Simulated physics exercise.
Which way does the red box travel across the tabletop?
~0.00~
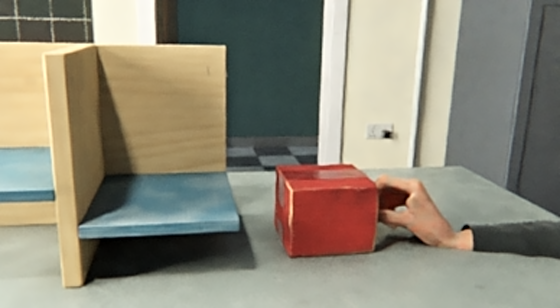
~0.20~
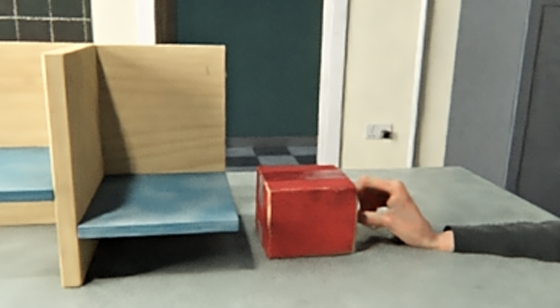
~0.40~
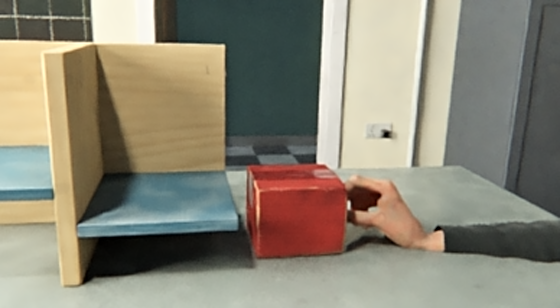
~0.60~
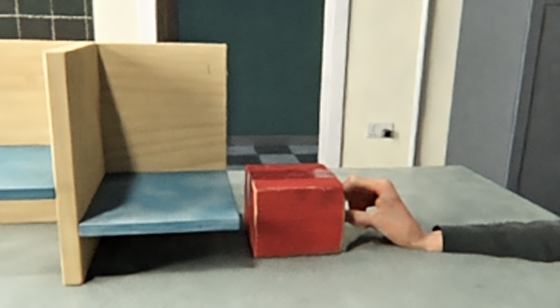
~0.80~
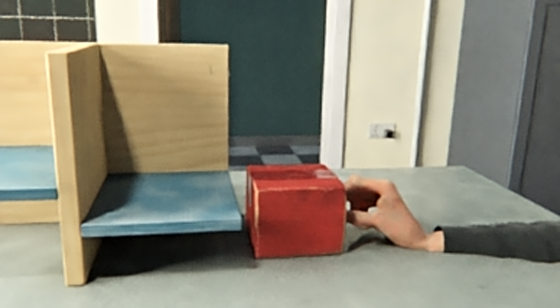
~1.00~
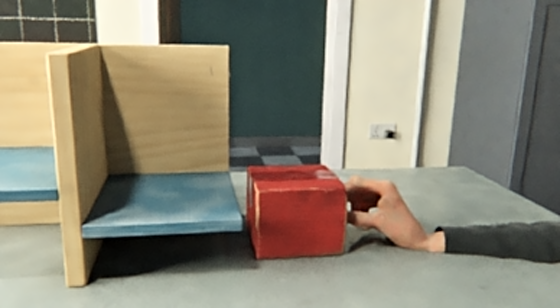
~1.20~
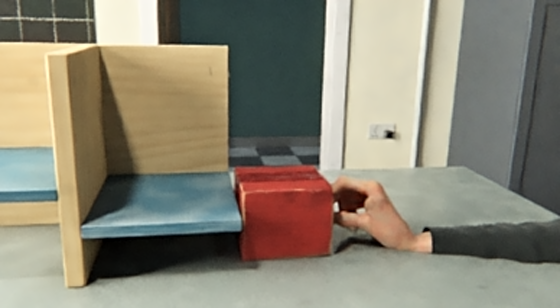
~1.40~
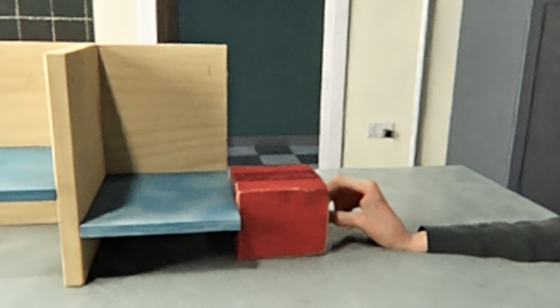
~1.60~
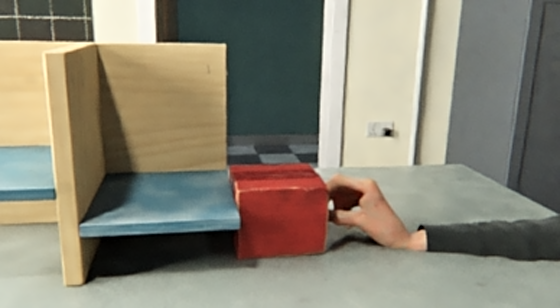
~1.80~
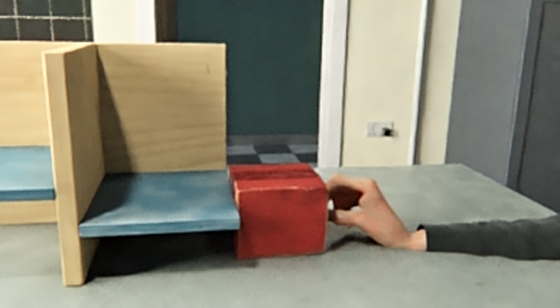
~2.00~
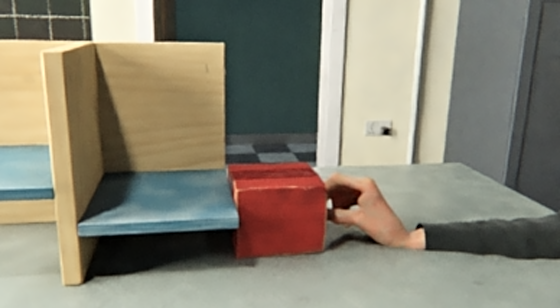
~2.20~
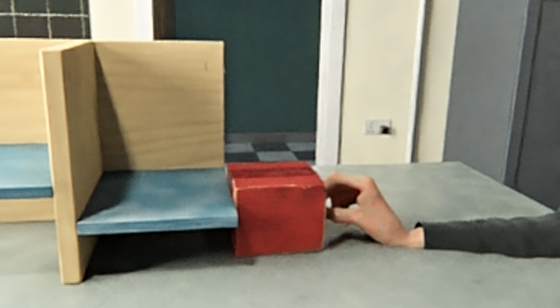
The red box moves to the left, toward the wooden rack with the blue shelves.
A red box sits on a grey tabletop, with a hand in a dark sleeve holding its right side, while a light wooden rack with blue shelves stands to the left. The hand slides the box left across the table toward the rack, and the gap between them narrows. Close to the edge of the nearer blue shelf, the box pauses for a while. The hand then pushes it a little farther left, up to the opening. There the box stops against the shelf and stays outside the rack, with the fingers still at its right side.
